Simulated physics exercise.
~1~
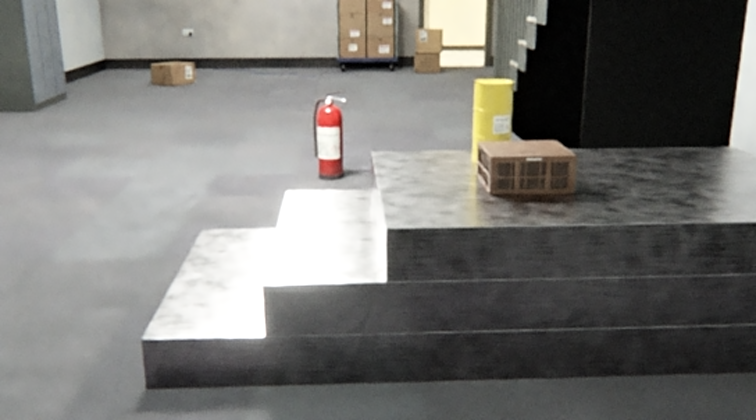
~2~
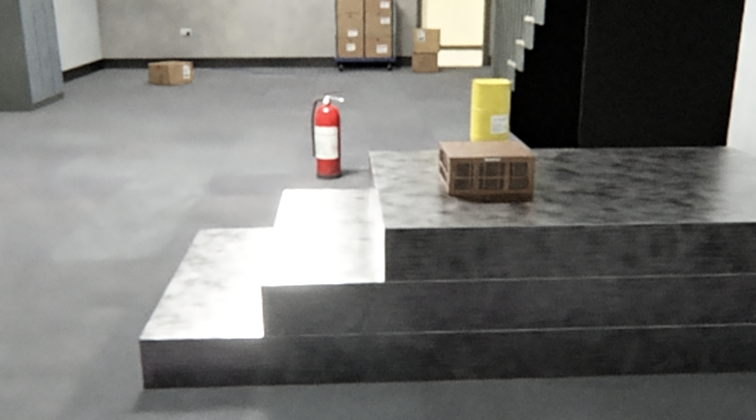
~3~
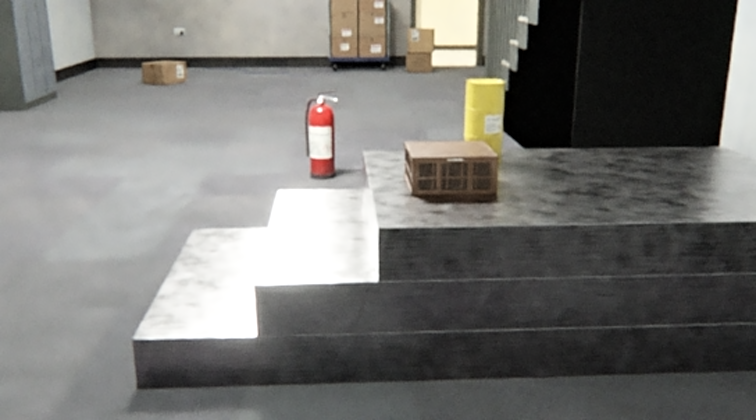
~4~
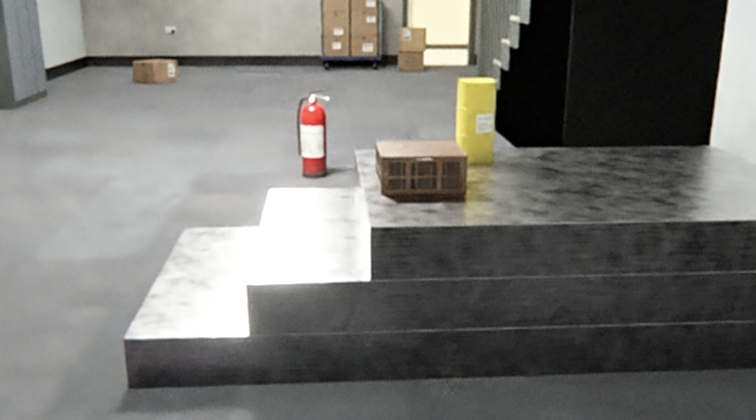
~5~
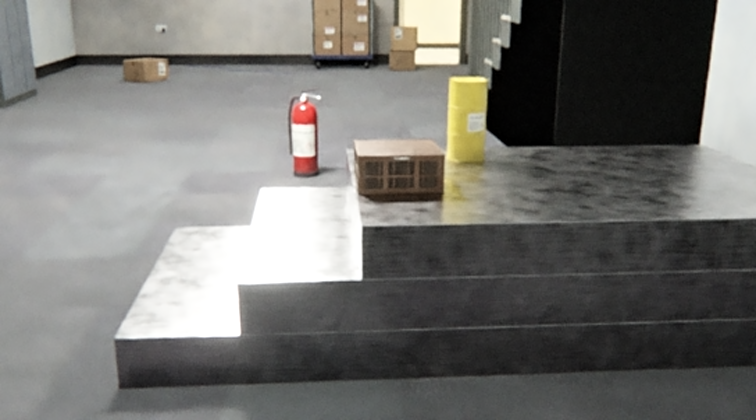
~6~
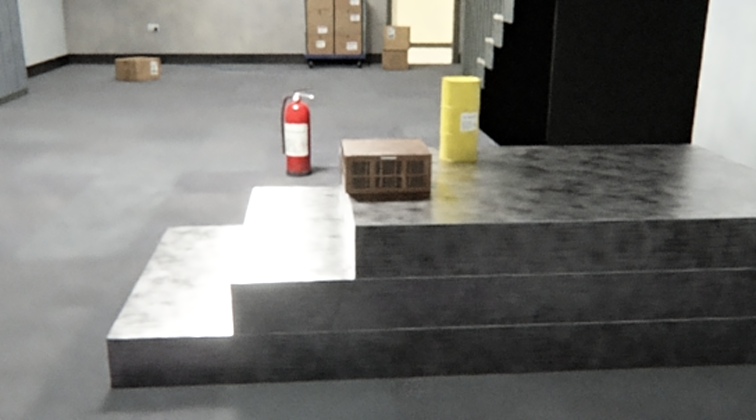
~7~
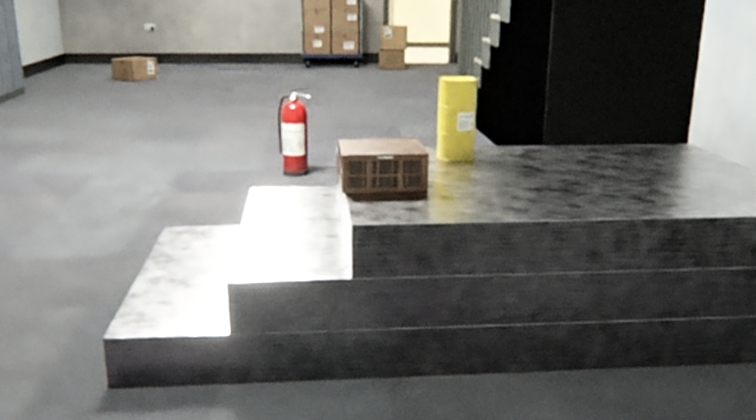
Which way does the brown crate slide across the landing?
The brown crate slides to the left, toward the steps.
A brown crate sits on the dark, mottled landing at the top of a short flight of steps in a grey-floored storage room, seen from the side and slightly above. A yellow canister stands behind it, a red fire extinguisher is on the floor beyond the steps, and cardboard boxes are near the back wall. The crate slides left across the landing toward the steps while the view pans slightly right. It passes in front of the canister, which stays put, and gradually slows. It comes to rest upright at the landing's left edge, without going down the steps.
